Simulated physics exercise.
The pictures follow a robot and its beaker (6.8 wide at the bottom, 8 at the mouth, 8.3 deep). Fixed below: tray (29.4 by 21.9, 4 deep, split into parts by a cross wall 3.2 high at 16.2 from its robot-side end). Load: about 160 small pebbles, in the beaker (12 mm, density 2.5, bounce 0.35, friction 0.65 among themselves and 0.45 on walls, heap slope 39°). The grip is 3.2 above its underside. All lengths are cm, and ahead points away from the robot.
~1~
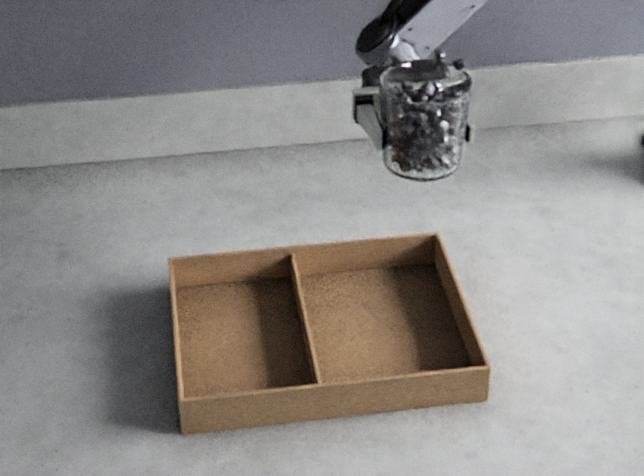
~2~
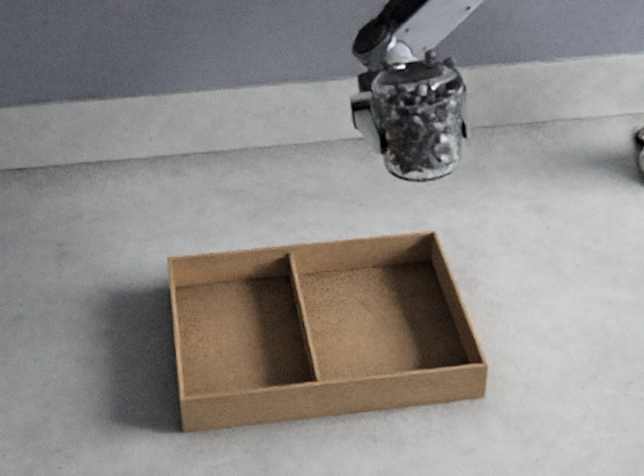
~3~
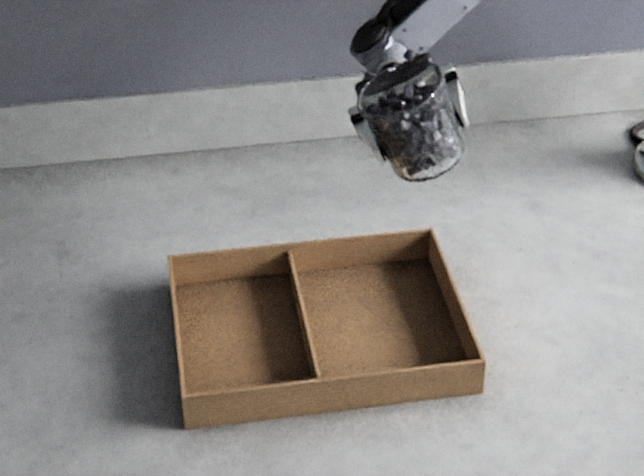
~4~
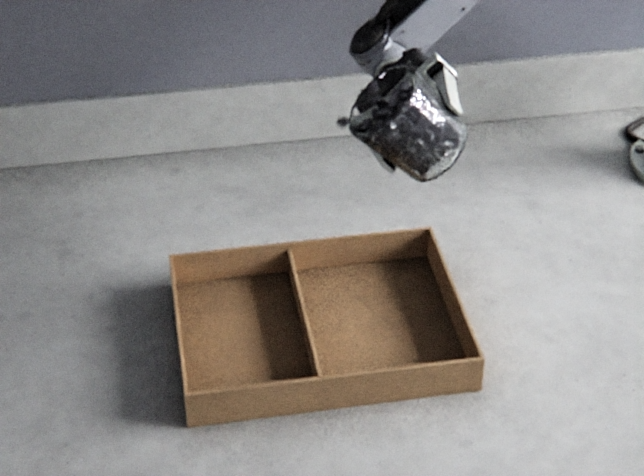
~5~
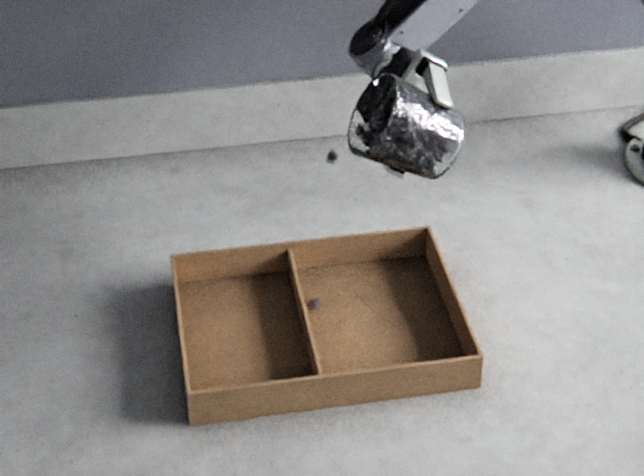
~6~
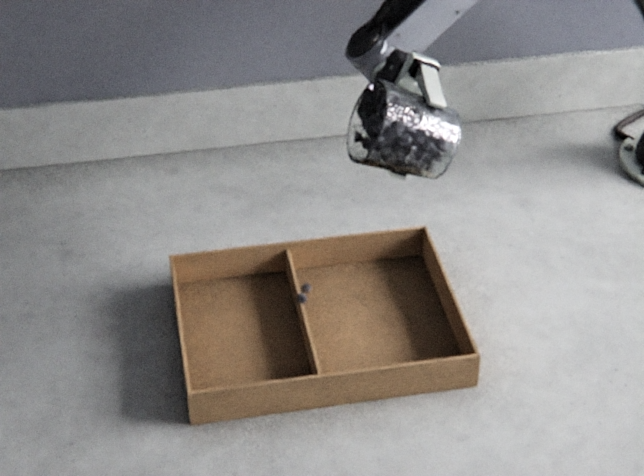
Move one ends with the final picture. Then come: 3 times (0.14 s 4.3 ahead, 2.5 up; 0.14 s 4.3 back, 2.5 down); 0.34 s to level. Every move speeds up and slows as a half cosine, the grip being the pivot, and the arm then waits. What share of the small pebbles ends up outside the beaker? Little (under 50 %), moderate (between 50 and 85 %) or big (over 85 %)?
Answer: Moderate; between 50 and 85 % of the small pebbles finish outside the beaker.
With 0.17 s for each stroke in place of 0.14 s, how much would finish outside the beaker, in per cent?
In that case some 30 per cent.
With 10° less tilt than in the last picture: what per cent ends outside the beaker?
Some 40 per cent.
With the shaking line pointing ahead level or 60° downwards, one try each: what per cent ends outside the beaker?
Some 40 and 5 per cent.
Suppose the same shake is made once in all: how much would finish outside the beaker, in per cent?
In that case some 30 per cent.
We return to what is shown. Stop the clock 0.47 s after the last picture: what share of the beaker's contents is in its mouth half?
Roughly 70 per cent.
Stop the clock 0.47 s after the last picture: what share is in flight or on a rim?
Some 3 per cent.
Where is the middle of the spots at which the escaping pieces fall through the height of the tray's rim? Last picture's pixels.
Around (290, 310).
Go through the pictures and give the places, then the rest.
Beaker middle at (424, 123), level; upper third of the load around (424, 105), from x 390 to 460, top at y 55; 163 in the beaker, in the first picture.
Beaker middle at (420, 124), tilted 6° forward; upper third of the load around (421, 106), from x 385 to 455, top at y 55, in the second picture.
Beaker middle at (415, 125), tilted 22° forward; upper third of the load around (416, 107), from x 370 to 455, top at y 55, in the third picture.
Beaker middle at (412, 127), tilted 43° forward; upper third of the load around (413, 111), from x 340 to 455, top at y 85; 162 in the beaker, 1 in flight or on a rim, in the fourth picture.
Beaker middle at (409, 130), tilted 59° forward; upper third of the load around (411, 114), from x 315 to 455, top at y 95; 161 in the beaker, 1 in the robot-side part, 1 in flight or on a rim, in the fifth picture.
Beaker middle at (406, 133), tilted 65° forward; upper third of the load around (408, 119), from x 300 to 450, top at y 100; 161 in the beaker, 1 in the robot-side part, 1 in the far-side part, in the sixth picture.
Then, 0.47 s later, tilted 65° forward, highest piece 29 above the table; 112 in the beaker, 34 in the far-side part, 12 in the robot-side part, 5 in flight or on a rim.
Then, 0.94 s later, tilted 51° forward, highest piece 26 above the table; 64 in the beaker, 60 in the far-side part, 35 in the robot-side part, 4 in flight or on a rim.
Then, 1.38 s later, level, highest piece 27 above the table; 64 in the beaker, 60 in the far-side part, 39 in the robot-side part.
Then, 2.43 s later, level, highest piece 27 above the table; 64 in the beaker, 60 in the far-side part, 39 in the robot-side part.
At rest, 64 in the beaker, 60 in the far-side part, 39 in the robot-side part. That is 61 % outside the beaker.
